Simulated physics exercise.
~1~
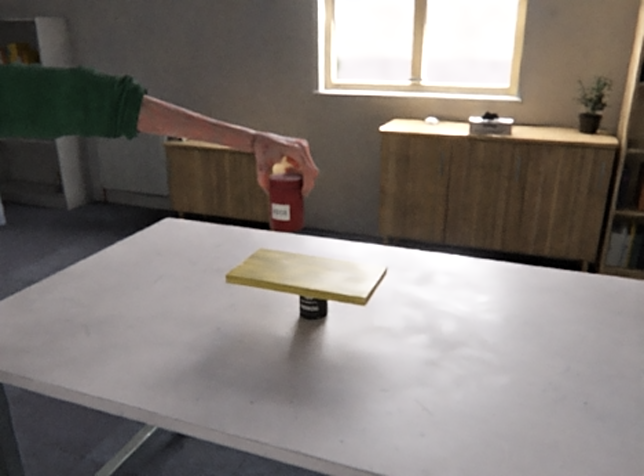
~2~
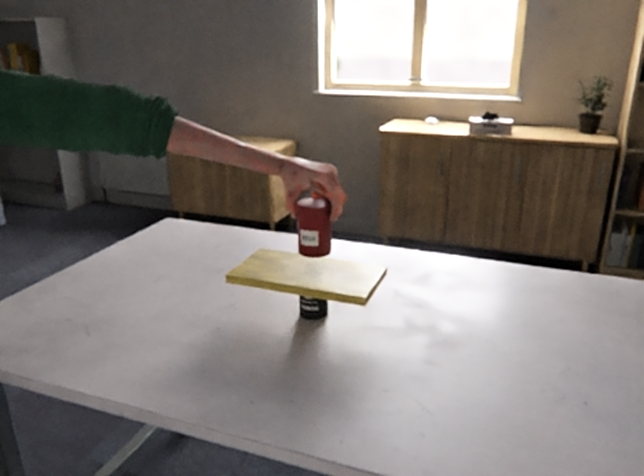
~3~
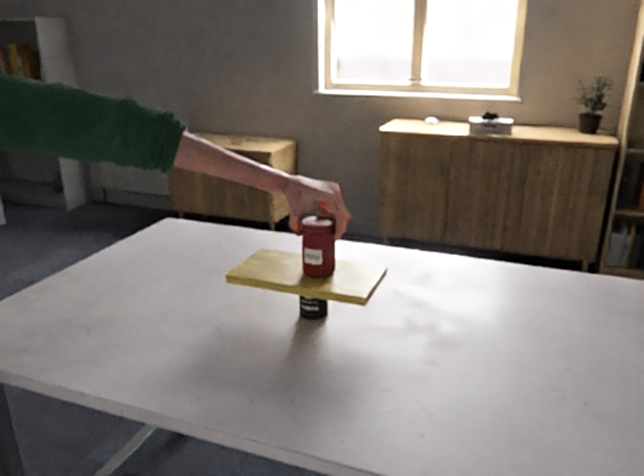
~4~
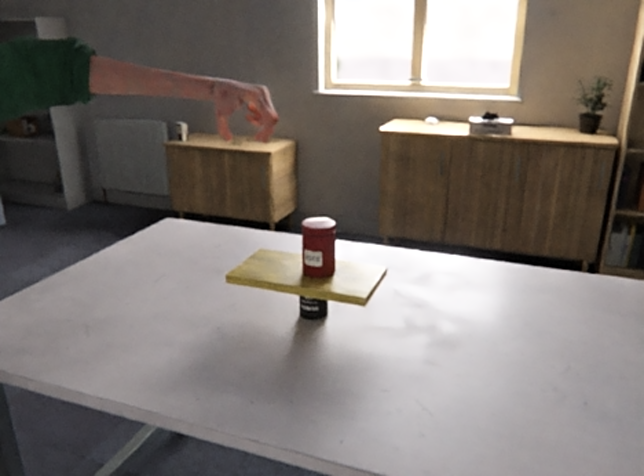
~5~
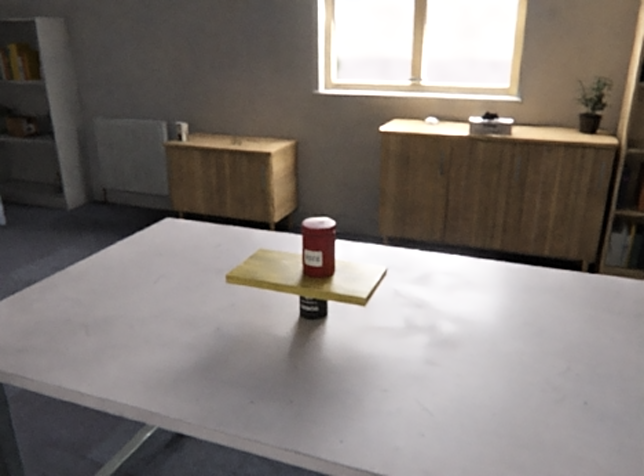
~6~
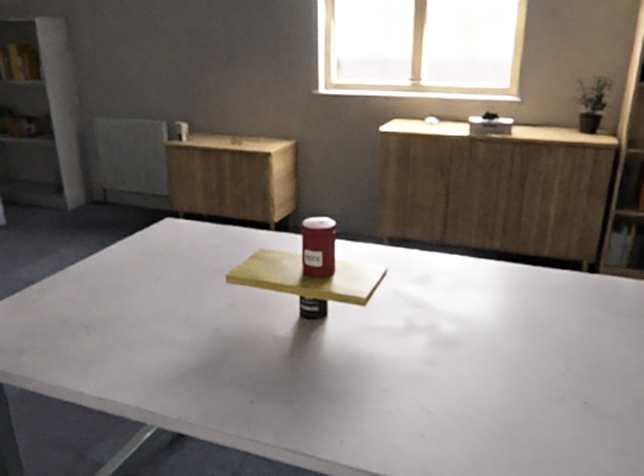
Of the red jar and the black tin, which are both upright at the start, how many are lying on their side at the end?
None of them are. The red jar still stands on the board and the black tin still stands beneath it.
